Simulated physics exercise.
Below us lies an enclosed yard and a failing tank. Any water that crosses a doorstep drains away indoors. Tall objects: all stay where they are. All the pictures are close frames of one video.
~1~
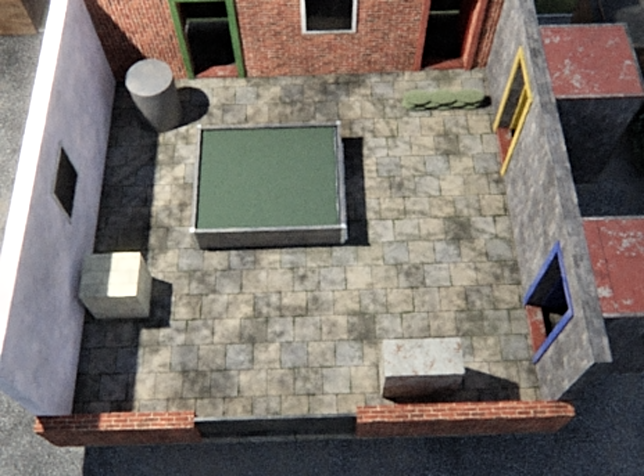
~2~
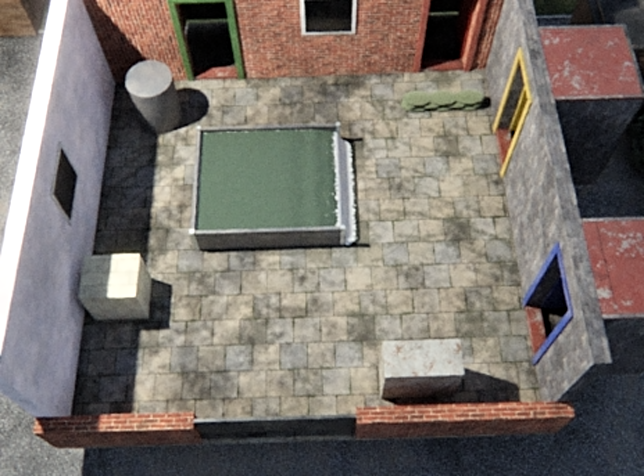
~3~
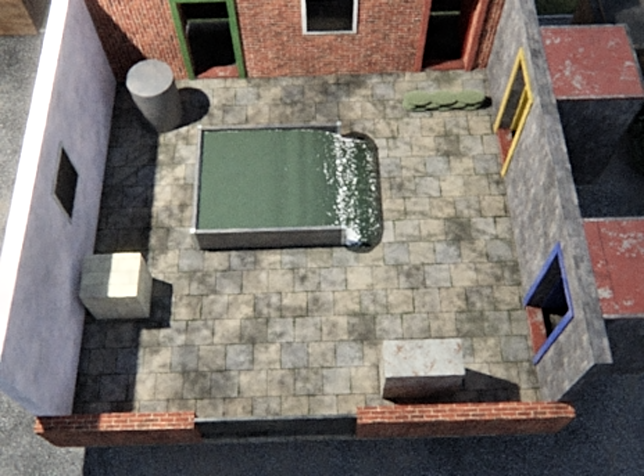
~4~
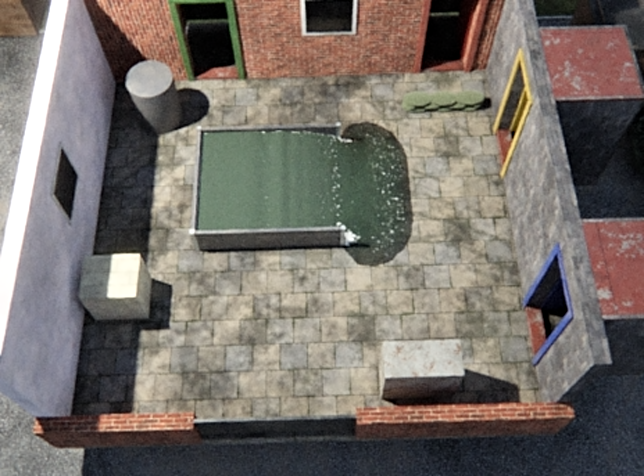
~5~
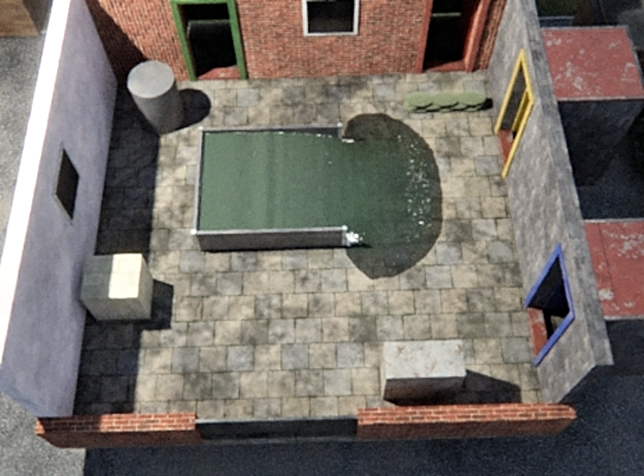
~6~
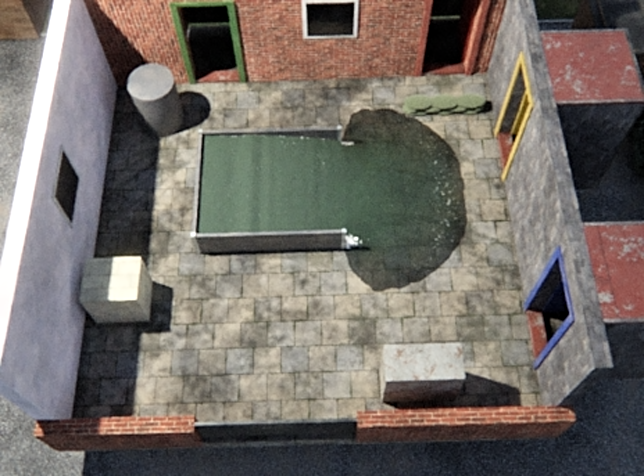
The video shows a walled, paved yard seen from above, where the right side of a rectangular tank of green water opens and water pours out, spreading rightward across the paving in a widening, rounded dark pool.
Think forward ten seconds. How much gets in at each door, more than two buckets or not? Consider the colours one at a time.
Outcome: The yellow door gets more than two buckets inside; the green door gets two buckets or less inside; the blue door gets more than two buckets inside; the red door gets two buckets or less inside.
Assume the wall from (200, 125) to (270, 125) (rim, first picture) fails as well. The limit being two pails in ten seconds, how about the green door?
Well, the green door crosses the line here.
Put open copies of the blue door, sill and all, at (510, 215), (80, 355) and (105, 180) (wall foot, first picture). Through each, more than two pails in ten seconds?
In turn: Passes that mark, is under, takes less.
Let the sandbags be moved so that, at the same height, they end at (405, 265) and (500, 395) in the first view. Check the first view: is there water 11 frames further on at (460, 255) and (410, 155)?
So the first spot would be waterlogged, and the other one waterlogged.
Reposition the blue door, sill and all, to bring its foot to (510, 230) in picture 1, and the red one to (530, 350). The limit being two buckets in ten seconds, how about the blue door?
The blue one tops the limit, as far as I can tell.
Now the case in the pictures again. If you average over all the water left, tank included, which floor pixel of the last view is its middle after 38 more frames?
Close to (385, 230).
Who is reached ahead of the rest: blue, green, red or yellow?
Looks like the door marked yellow.
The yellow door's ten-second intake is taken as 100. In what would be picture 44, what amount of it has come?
By my reckoning, 100 percent.
A moment on, water covers 25 % of the floor; the yellow door under two buckets in, the green door not reached, the blue door not reached, the red door not reached.
Next, water covers 30 % of the floor; the yellow door over two buckets in, the green door not reached, the blue door wet at the sill, nothing in, the red door wet at the sill, nothing in.
Then, water covers 40 % of the floor; the yellow door far over two buckets in, the green door not reached, the blue door under two buckets in, the red door under two buckets in.
Later, water covers 65 % of the floor; the yellow door far over two buckets in, the green door wet at the sill, nothing in, the blue door over two buckets in, the red door under two buckets in.
In the end, water covers 95 % of the floor; the yellow door far over two buckets in, the green door wet at the sill, nothing in, the blue door over two buckets in, the red door under two buckets in.
